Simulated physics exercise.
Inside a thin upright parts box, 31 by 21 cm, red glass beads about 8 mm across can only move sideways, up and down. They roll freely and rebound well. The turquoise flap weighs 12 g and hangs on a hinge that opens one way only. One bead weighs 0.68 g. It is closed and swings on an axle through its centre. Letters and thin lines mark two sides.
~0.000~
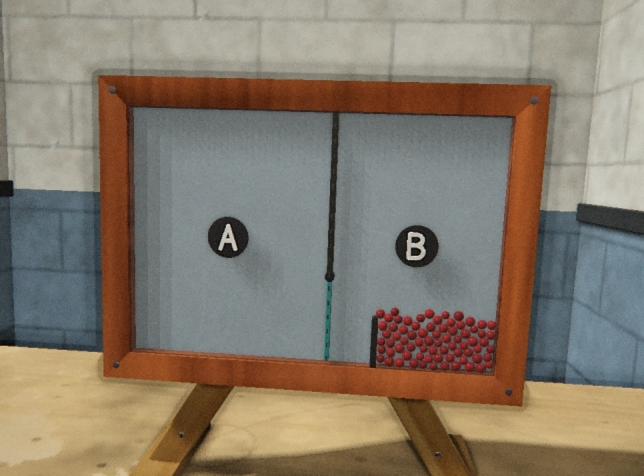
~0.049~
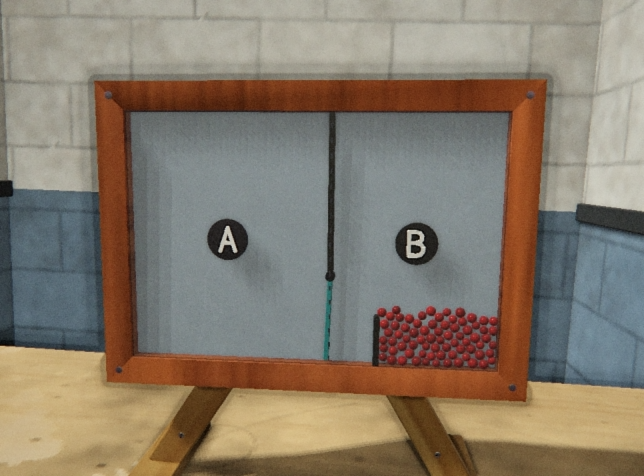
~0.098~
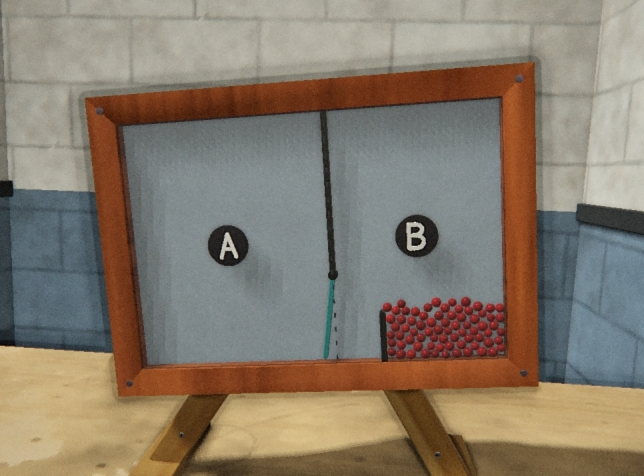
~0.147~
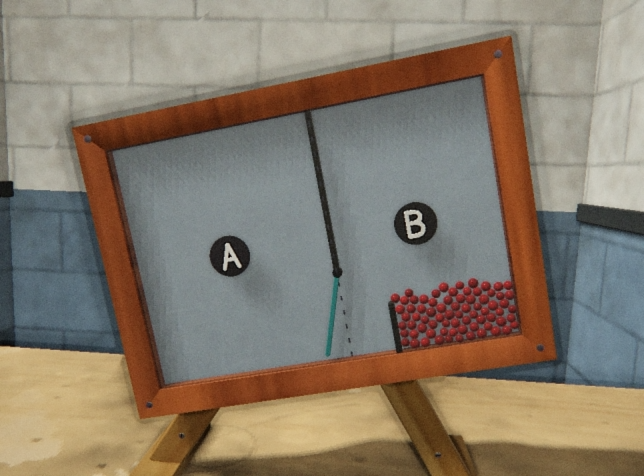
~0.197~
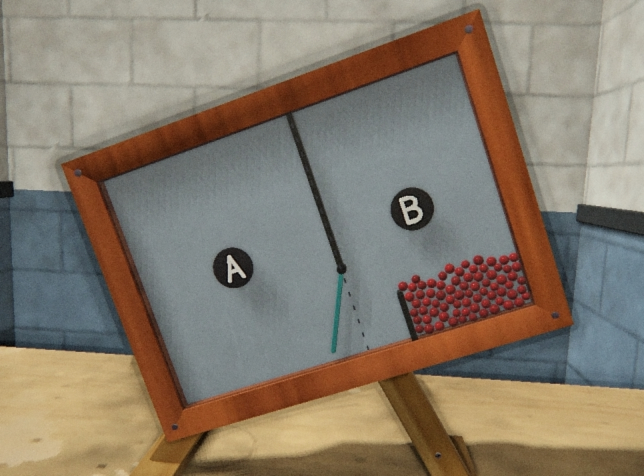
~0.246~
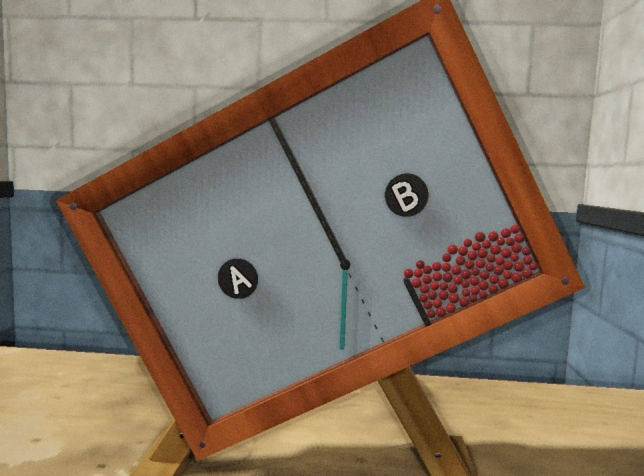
A wood-framed box turns anticlockwise while red beads stay heaped in its right-hand section.
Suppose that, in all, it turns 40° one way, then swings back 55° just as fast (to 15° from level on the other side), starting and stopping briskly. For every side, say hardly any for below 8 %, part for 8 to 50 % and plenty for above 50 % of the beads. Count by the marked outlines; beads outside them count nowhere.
A hardly any, B plenty.
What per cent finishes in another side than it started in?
Roughly 0 per cent.
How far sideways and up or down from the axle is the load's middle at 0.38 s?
About 13 cm right and 1 cm above.
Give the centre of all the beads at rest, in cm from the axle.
Some 7 cm right and 11 cm below.
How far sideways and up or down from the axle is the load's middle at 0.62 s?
About 11 cm right and 6 cm below.
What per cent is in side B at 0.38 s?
Some 100 per cent.
After 0.38 s, it stands 40° anticlockwise; the beads' middle is 13 cm right of and 1 cm above the centre; B 100 %; turquoise flap open 31°.
After 0.62 s, it stands 12° anticlockwise; the beads' middle is 11 cm right of and 6 cm below the centre; A 5 %, B 95 %; turquoise flap open 29°.
After 0.86 s, it stands 15° clockwise; the beads' middle is 7 cm right of and 11 cm below the centre; B 100 %; turquoise flap shut.
Settled by 2.4 s, it stands 15° clockwise; A 0 %, B 100 %; turquoise flap shut.
